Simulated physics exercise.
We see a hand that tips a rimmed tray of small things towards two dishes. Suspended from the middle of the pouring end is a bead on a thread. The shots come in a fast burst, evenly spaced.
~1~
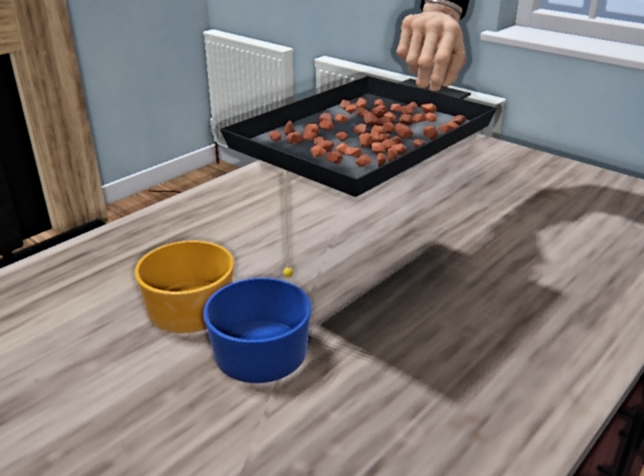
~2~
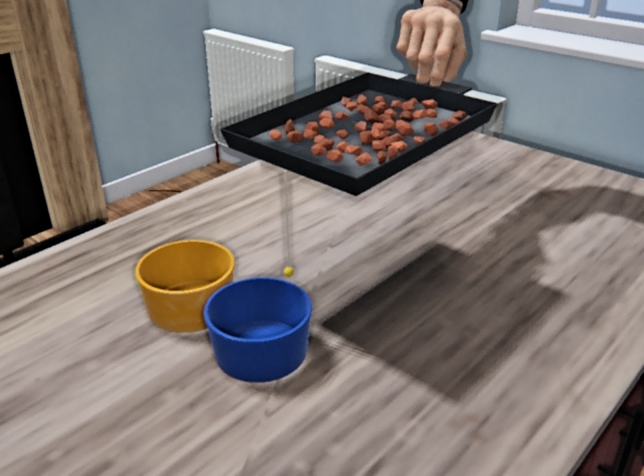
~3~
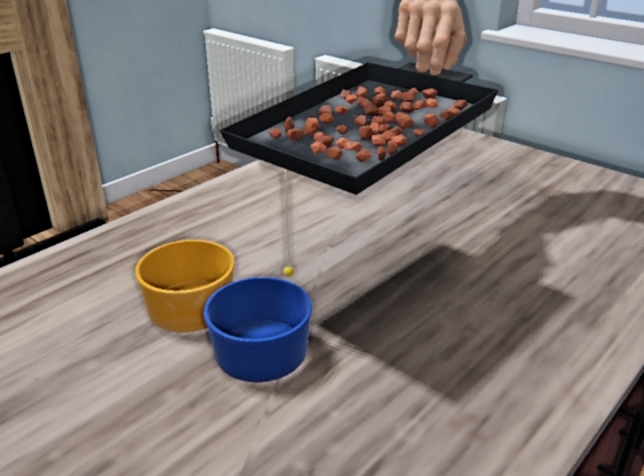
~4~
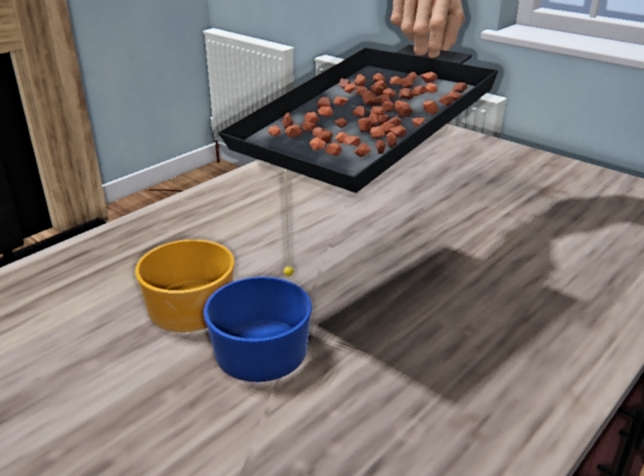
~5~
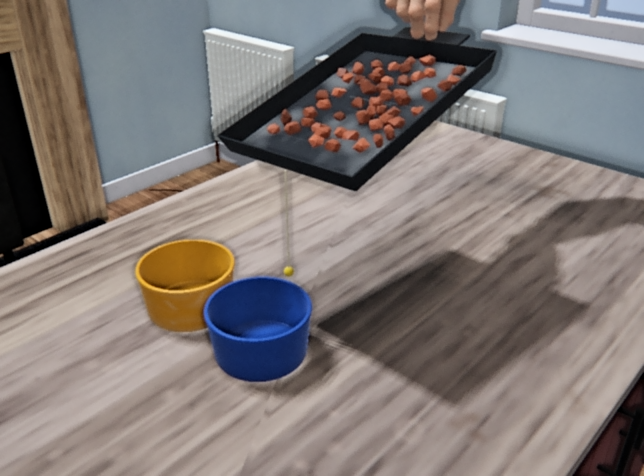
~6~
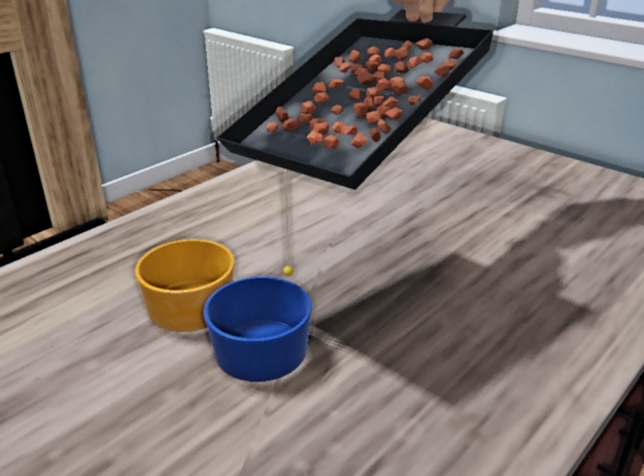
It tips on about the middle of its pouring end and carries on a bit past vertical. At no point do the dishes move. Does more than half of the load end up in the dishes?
Yes.
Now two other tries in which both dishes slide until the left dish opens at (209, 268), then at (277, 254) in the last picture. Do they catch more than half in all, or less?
At place one the bulk; at place two the minor share.
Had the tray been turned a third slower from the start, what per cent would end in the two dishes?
Around 90 in every hundred.
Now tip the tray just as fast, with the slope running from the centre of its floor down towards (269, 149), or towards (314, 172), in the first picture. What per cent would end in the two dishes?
It comes to about 60 per cent the first time and about 40 per cent the second.
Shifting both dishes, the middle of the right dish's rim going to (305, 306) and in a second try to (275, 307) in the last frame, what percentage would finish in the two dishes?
About 70 per cent, then about 90 per cent.
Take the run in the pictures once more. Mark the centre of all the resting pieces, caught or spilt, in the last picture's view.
Near (233, 330).
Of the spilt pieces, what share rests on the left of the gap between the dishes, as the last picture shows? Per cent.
Near 40 in a hundred.
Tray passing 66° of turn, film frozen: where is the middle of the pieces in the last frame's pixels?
At about (262, 146).
Soon after the last picture, tray tipped steeply; nearly all on the tray; a small part in the air.
A little later, tray tipped past a quarter turn; about a third on the tray; about a quarter in the right dish; about a quarter in the left dish; a small part outside both; a small part in the air.
Later still, tray tipped past a quarter turn; about a third in the right dish; about a third in the left dish; about a quarter outside both.
At rest, tray tipped past a quarter turn; about a third in the right dish; about a third in the left dish; about a quarter outside both.
